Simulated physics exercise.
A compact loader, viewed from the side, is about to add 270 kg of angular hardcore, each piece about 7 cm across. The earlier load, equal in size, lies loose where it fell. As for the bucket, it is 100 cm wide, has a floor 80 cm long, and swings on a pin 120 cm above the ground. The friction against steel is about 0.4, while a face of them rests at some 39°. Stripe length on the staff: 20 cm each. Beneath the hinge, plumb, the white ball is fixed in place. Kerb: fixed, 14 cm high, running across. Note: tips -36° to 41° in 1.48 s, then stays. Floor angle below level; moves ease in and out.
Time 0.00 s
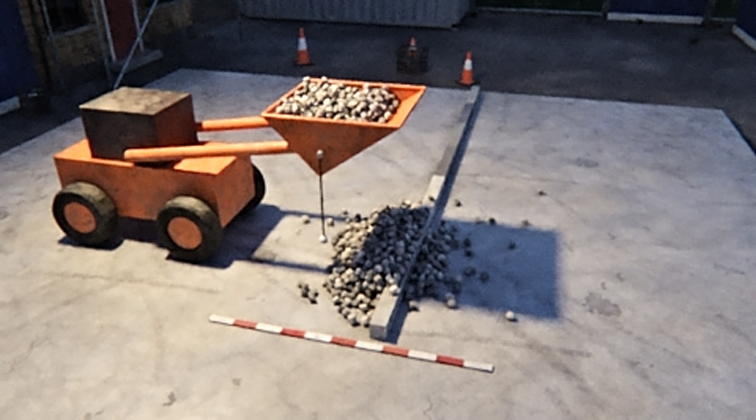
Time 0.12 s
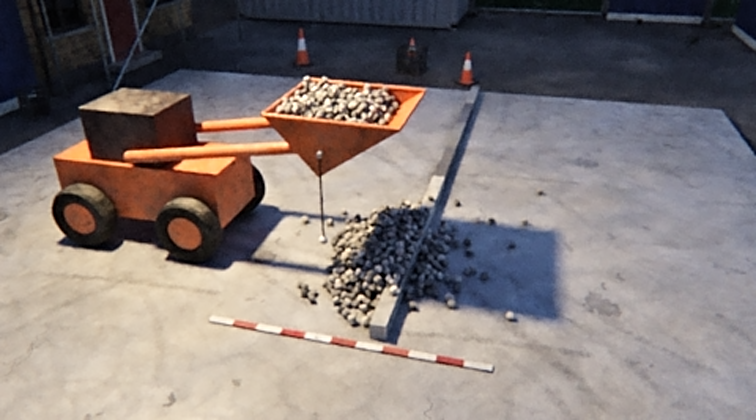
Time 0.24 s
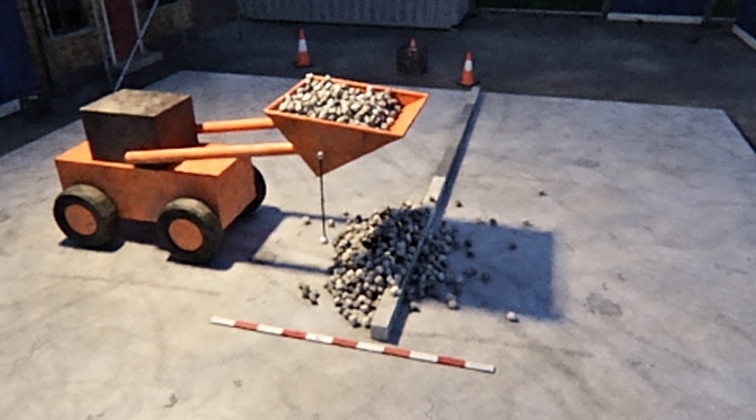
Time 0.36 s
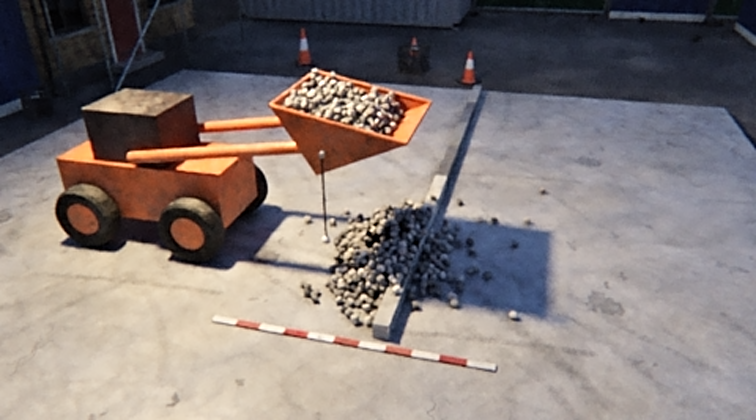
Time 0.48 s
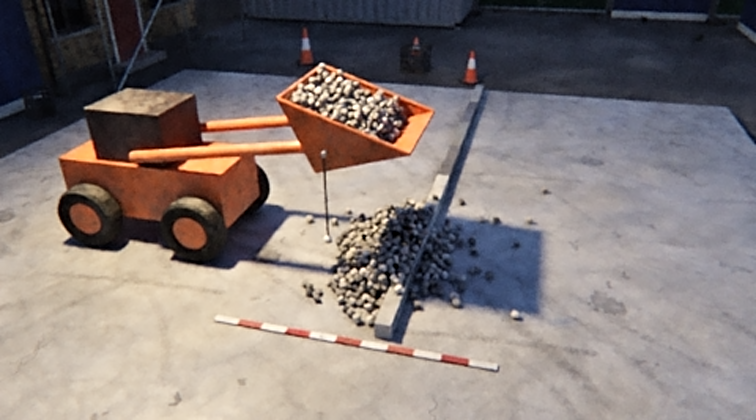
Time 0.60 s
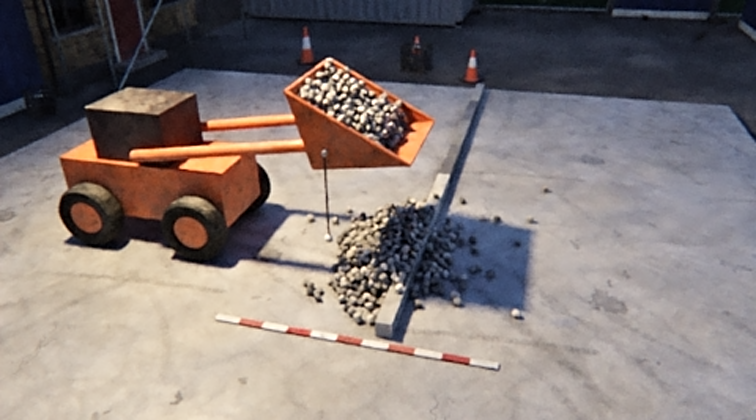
An orange loader stands at the left of a pale concrete yard, seen from above and to one side, its raised bucket full of grey stones. Below the bucket, a loose heap of similar stones lies across a long kerb, with a red-and-white staff in front and orange cones behind. The bucket slowly tilts down to the right, its stones shifting slightly, while the view stays almost still.
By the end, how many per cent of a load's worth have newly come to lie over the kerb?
About 91 per cent have newly come to lie there.
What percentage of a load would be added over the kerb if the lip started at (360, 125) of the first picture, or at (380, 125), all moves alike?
Some 35 percent, and then 70 percent.
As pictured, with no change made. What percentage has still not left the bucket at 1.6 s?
Roughly 40 per cent remains inside.
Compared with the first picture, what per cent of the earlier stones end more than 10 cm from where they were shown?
Some 5 percent, give or take.
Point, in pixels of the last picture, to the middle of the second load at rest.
Their middle rests near (452, 255).
After 1.1 s the floor is at 29°; in per cent of one load, 98 in the bucket, 91 on this side of the kerb, 12 over the kerb; the foremost stones are at (507, 245).
After 1.6 s the floor is at 41°; in per cent of one load, 42 in the bucket, 118 on this side of the kerb, 40 over the kerb; the foremost stones are at (511, 243).
After 1.9 s the floor is at 41°; in per cent of one load, 4 in the bucket, 111 on this side of the kerb, 85 over the kerb; the foremost stones are at (531, 257).
After 4.4 s the floor is at 41°; in per cent of one load, 0 in the bucket, 98 on this side of the kerb, 102 over the kerb; the foremost stones are at (566, 274). Net gain over the kerb, 91.
